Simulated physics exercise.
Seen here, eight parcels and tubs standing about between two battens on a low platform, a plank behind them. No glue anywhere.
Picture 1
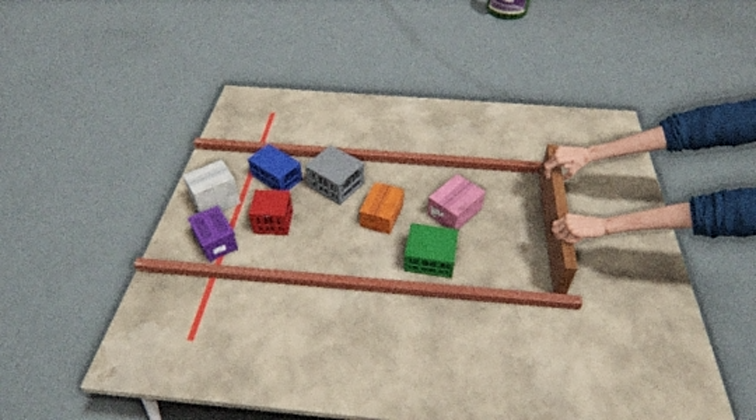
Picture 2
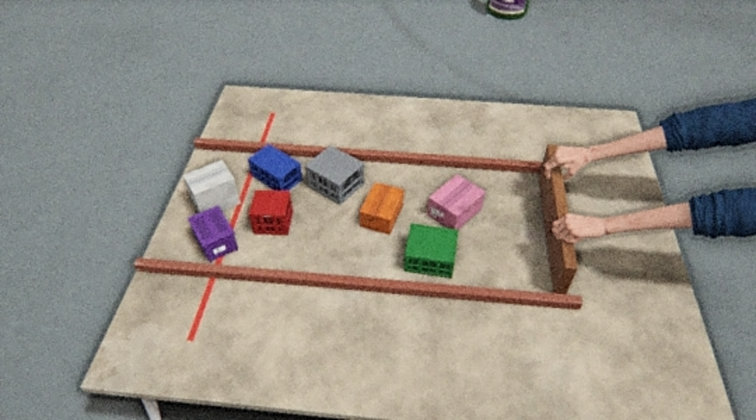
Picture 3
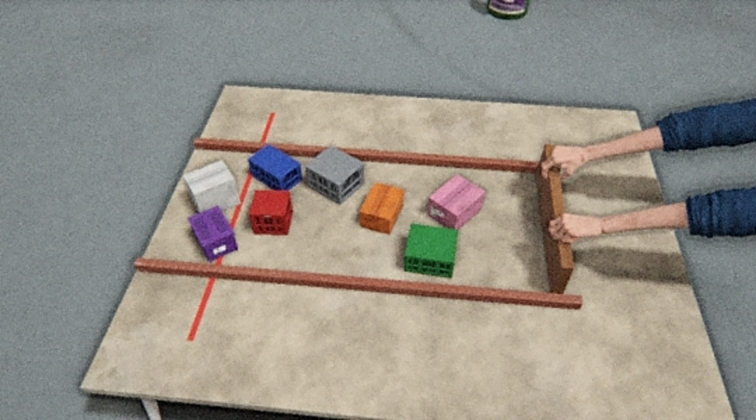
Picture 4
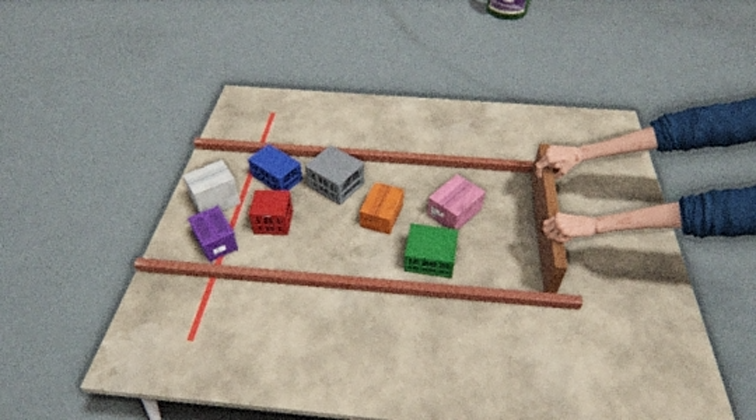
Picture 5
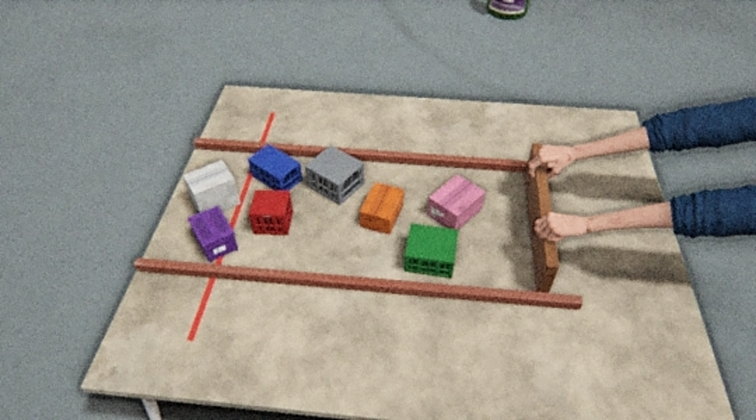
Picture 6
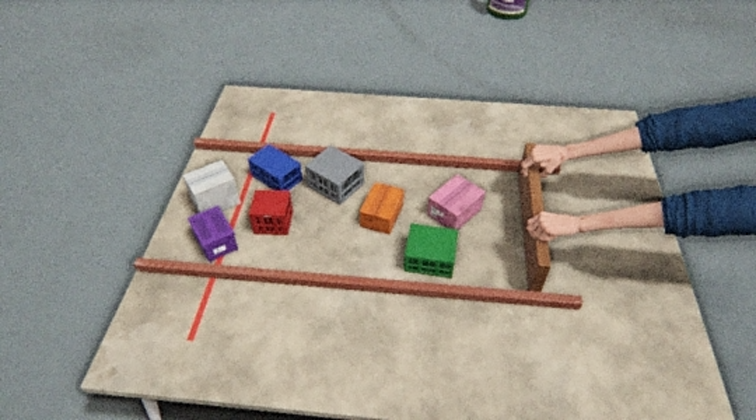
In the video, eight colourful boxes and crates sit between two wooden rails on a flat board marked with a red line, while two hands slide an upright plank slightly left from the right end, and the boxes stay still.
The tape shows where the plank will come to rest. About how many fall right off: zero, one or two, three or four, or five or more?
The number that fall off is one or two.
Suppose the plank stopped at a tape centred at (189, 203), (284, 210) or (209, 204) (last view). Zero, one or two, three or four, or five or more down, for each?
In that order: Five or over; none at all; more than four.
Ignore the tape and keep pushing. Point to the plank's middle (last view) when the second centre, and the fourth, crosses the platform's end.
First at (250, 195), next at (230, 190).
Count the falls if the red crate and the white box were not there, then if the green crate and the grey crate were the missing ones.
It would be 0 and 2.
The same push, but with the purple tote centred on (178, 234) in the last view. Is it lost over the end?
From there it holds on.
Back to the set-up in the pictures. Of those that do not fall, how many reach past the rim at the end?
The number is 2.
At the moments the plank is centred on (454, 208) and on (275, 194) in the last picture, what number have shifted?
The counts are 2 and 8.
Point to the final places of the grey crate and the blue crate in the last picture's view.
First (233, 156), then (191, 161).
Soon after, none off yet; white box at rest near (212, 190); purple tote at rest near (214, 234); blue crate at rest near (275, 169).
In the end, the number that fall off is one or two; gone, red crate and white box.
